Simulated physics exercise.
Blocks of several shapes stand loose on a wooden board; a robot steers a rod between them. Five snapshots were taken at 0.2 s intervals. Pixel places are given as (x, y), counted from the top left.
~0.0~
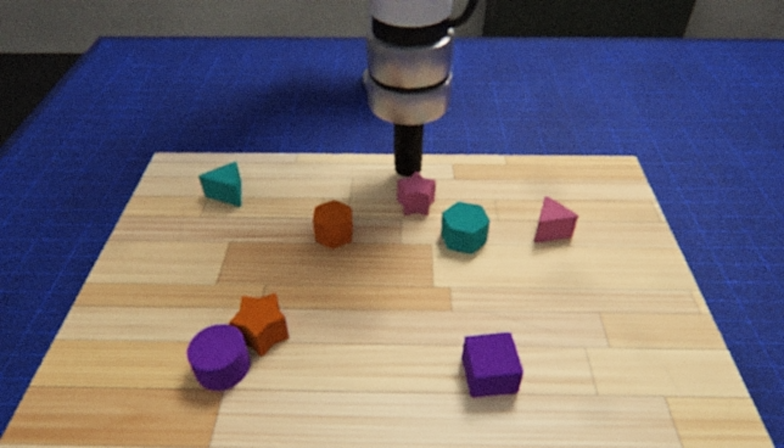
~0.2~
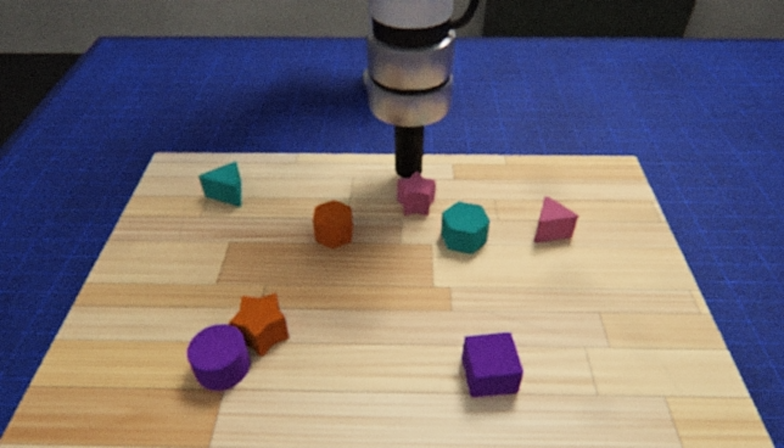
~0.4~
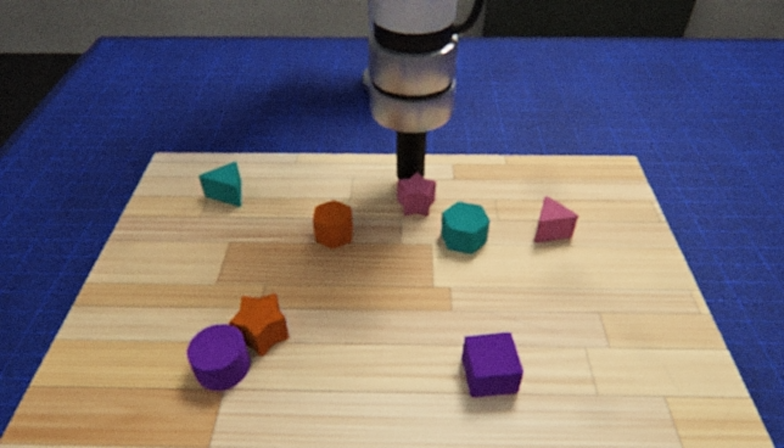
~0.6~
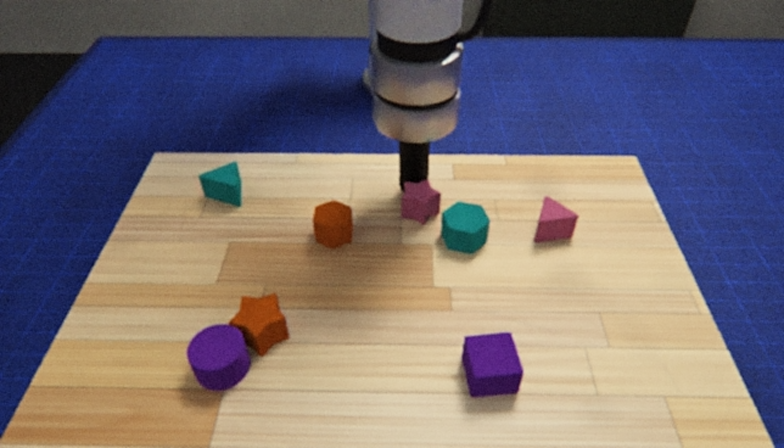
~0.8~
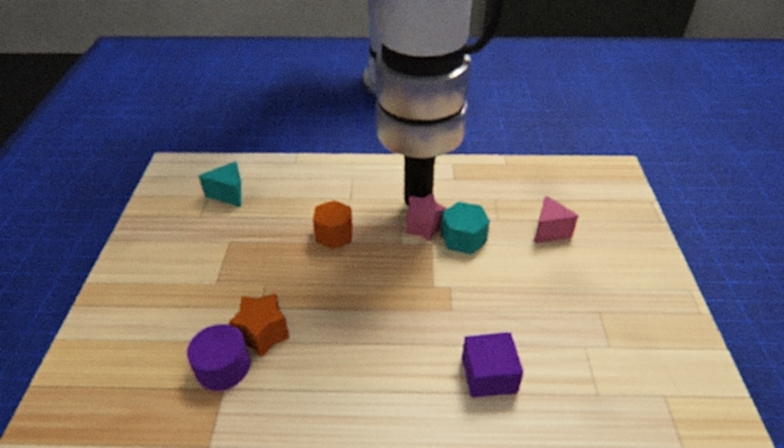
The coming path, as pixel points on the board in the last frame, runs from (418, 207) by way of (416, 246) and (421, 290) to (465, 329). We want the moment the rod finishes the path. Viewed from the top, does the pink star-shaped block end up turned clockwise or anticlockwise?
It swings round anticlockwise.
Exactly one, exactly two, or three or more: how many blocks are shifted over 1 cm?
There will be two blocks displaced.
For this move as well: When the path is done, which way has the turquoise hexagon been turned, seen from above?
The answer is counter-clockwise.
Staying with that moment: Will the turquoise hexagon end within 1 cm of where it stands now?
Going by the path, no.
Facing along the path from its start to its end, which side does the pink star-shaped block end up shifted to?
Gets pushed left.
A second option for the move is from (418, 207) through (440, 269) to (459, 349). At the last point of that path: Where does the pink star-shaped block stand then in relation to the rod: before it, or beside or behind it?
It stays ahead.
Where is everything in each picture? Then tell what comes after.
In the first frame, rod's lower end at (408, 168); pink star-shaped block at (417, 184); turquoise hexagon at (466, 216); purple square at (494, 354).
In the second frame, rod at (409, 170); blocks still.
In the third frame, rod at (410, 176); blocks still.
In the fourth frame, rod at (414, 185); pink star-shaped block at (420, 190).
In the fifth frame, rod at (418, 199); pink star-shaped block at (425, 205); turquoise hexagon at (466, 216); purple square at (494, 354).
On the path given first. One third of the way, rod at (416, 239); pink star-shaped block at (433, 245), turned 15° anticlockwise; turquoise hexagon at (475, 224), turned 35° anticlockwise.
Two thirds of the way, rod at (422, 283); pink star-shaped block at (456, 277), turned 65° anticlockwise; turquoise hexagon at (475, 224), turned 35° anticlockwise.
At the end, rod at (466, 321); pink star-shaped block at (489, 286), turned 125° anticlockwise; turquoise hexagon at (475, 224), turned 35° anticlockwise; purple square still.
